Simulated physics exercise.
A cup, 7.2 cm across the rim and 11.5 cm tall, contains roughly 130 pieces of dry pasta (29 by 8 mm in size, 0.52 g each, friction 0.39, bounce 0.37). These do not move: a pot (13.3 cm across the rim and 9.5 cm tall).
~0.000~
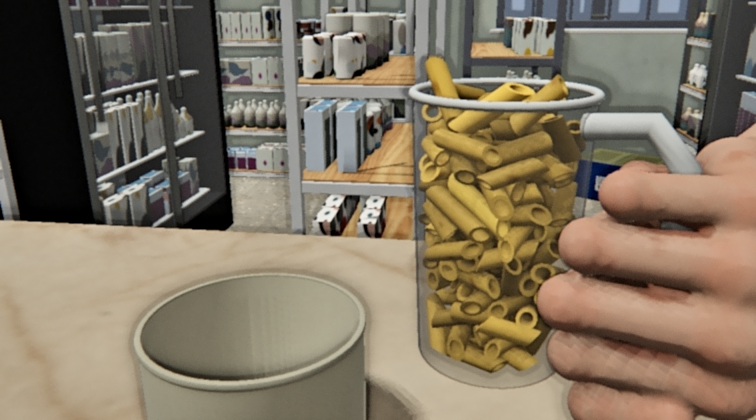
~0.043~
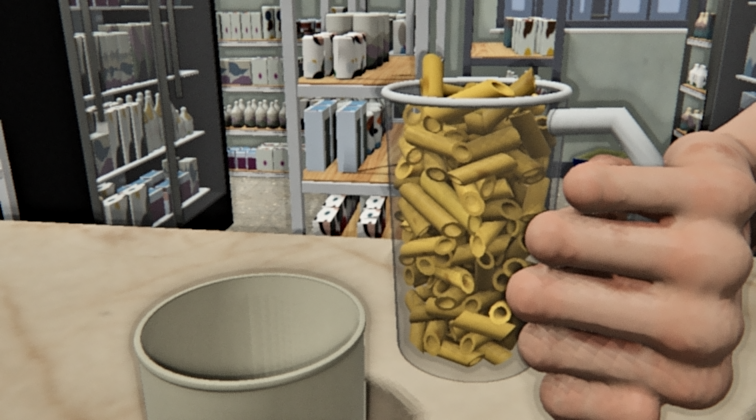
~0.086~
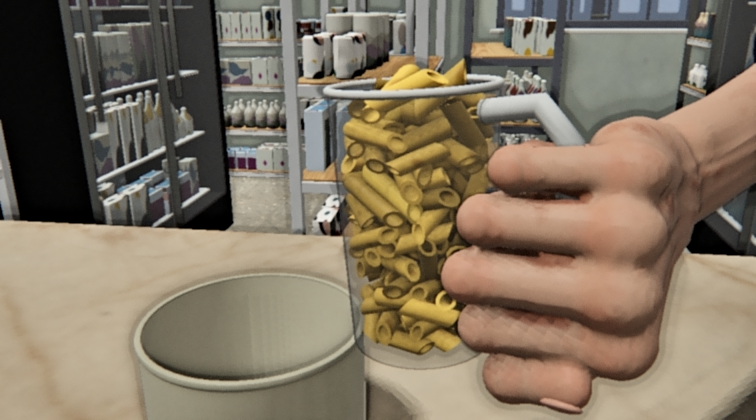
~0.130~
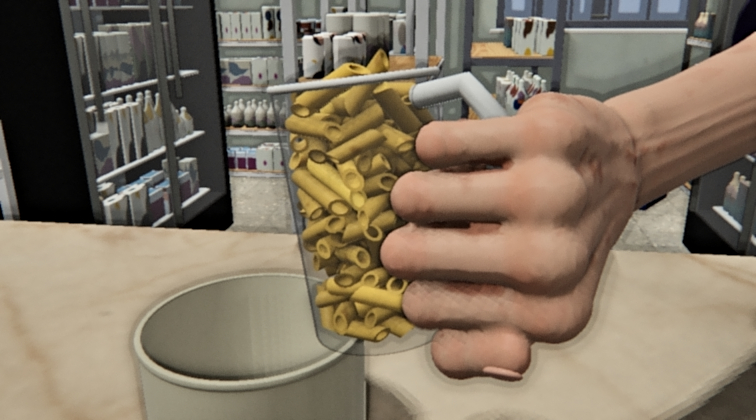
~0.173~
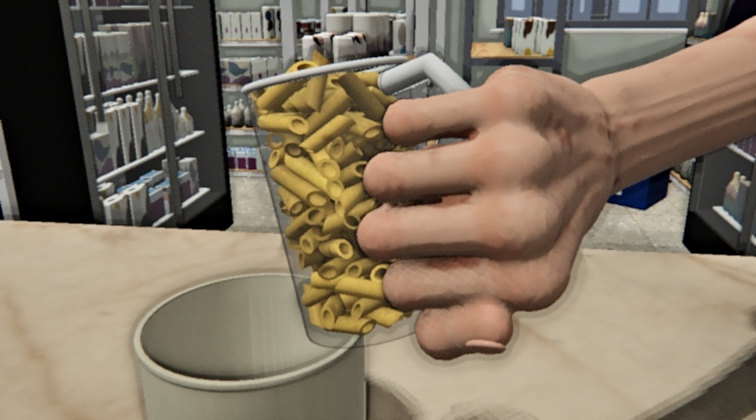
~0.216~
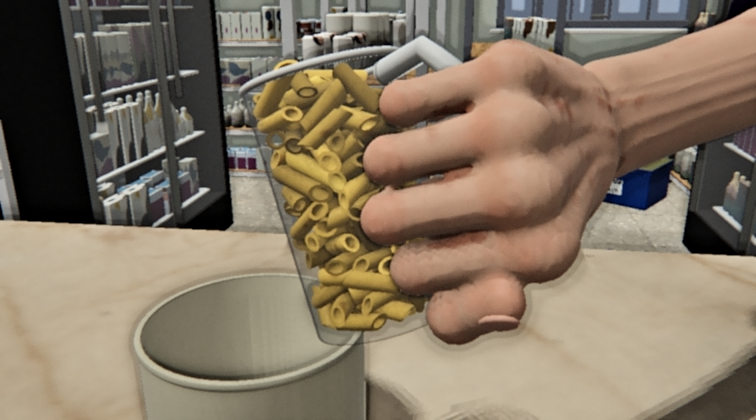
A hand moves a clear cup of pasta left beside a pot and tilts it leftward.
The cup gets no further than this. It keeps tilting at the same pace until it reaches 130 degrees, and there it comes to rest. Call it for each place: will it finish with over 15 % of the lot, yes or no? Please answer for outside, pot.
Outside - no, pot - yes.
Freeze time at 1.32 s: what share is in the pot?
Share at that time: Close to 95 %.
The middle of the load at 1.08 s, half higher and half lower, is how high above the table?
22 centimetres or so.
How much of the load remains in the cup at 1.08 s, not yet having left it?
Close to 55 in a hundred parts of the load.
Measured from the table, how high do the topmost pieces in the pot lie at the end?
Close to 4.5 centimetres.
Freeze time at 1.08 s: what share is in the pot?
Share at that moment: Near 25 per cent.
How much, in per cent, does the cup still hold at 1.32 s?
Close to 0 per cent, I'd reckon.
Then, at 0.55 s, tilt 61 degrees; cup 100 %; middle of all pieces near (369, 152).
Then, at 0.82 s, tilt 94 degrees; cup 95 %, in the air 5 %; middle of all pieces near (358, 115).
Then, at 1.08 s, tilt 126 degrees; pot 25 %, cup 55 %, in the air 15 %; middle of all pieces near (301, 214).
Then, at 1.32 s, tilt 130 degrees; pot 95 %, in the air 5 %; middle of all pieces near (250, 399).
In the end, at 1.9 s, pot 100 %, outside 0 %, cup 0 %.
